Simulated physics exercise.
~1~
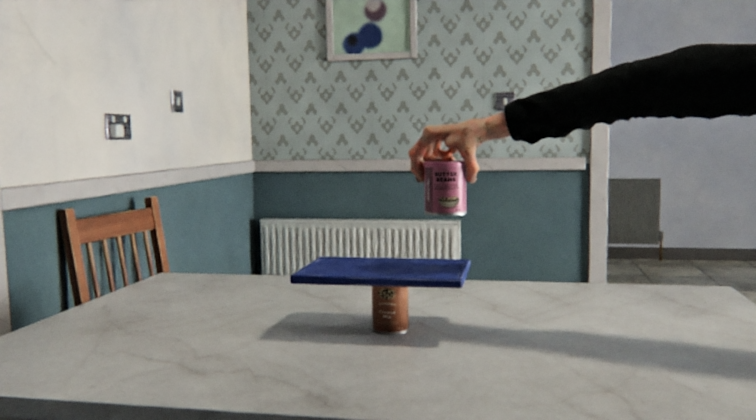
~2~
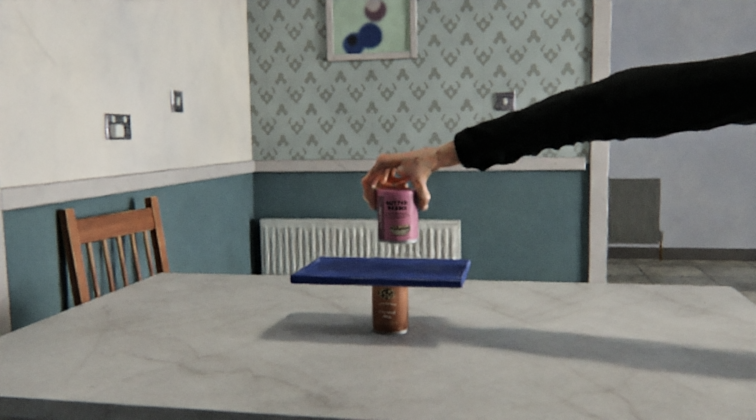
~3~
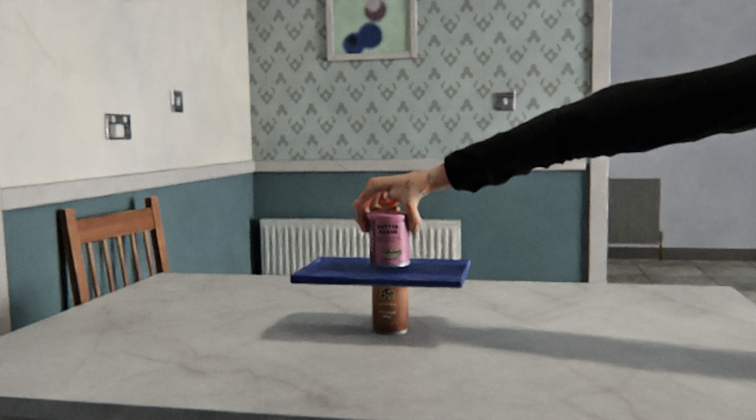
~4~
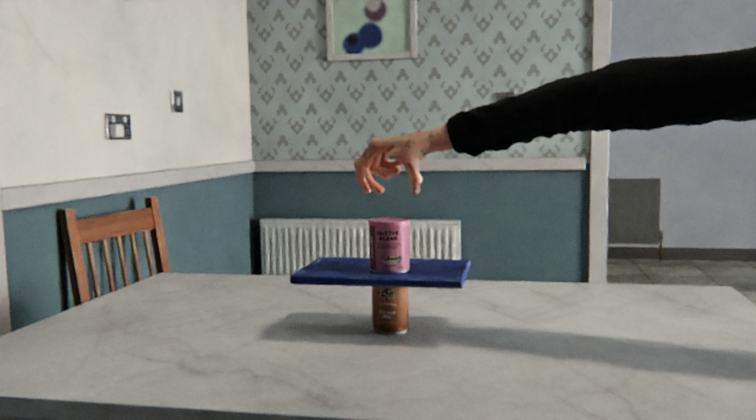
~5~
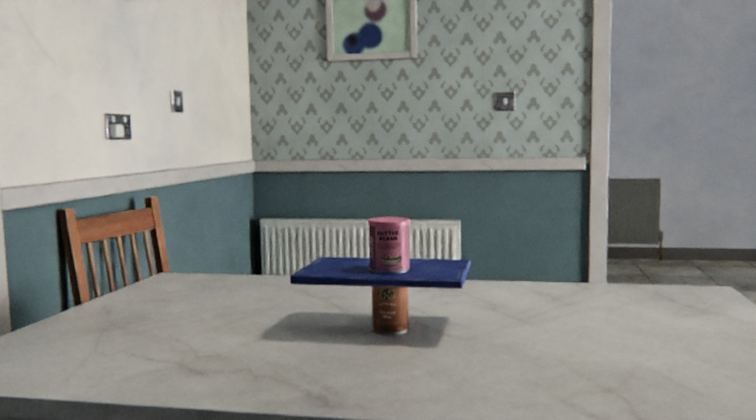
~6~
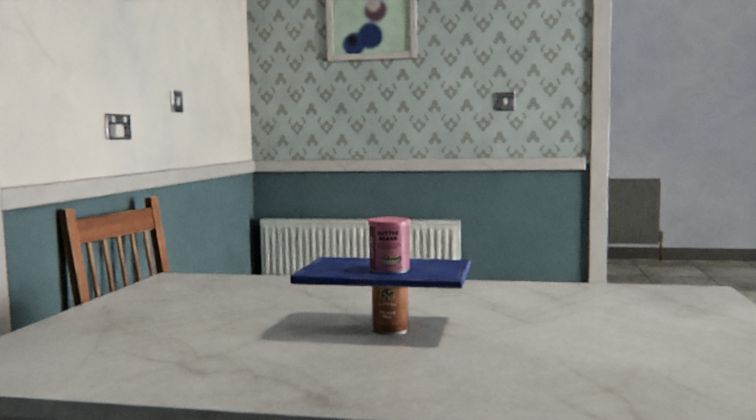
A pink tin, held from above by a hand in a black sleeve, hangs over a pale marble table in a room with patterned green wallpaper, seen from the front by a still camera. Below it, a flat blue lid rests on an upright orange tin, with a wooden chair to the left and a white radiator behind. The hand carries the pink tin left and down, then sets it on the lid above the orange tin. The fingers let go, and the arm withdraws to the right. The stack stays balanced and still.
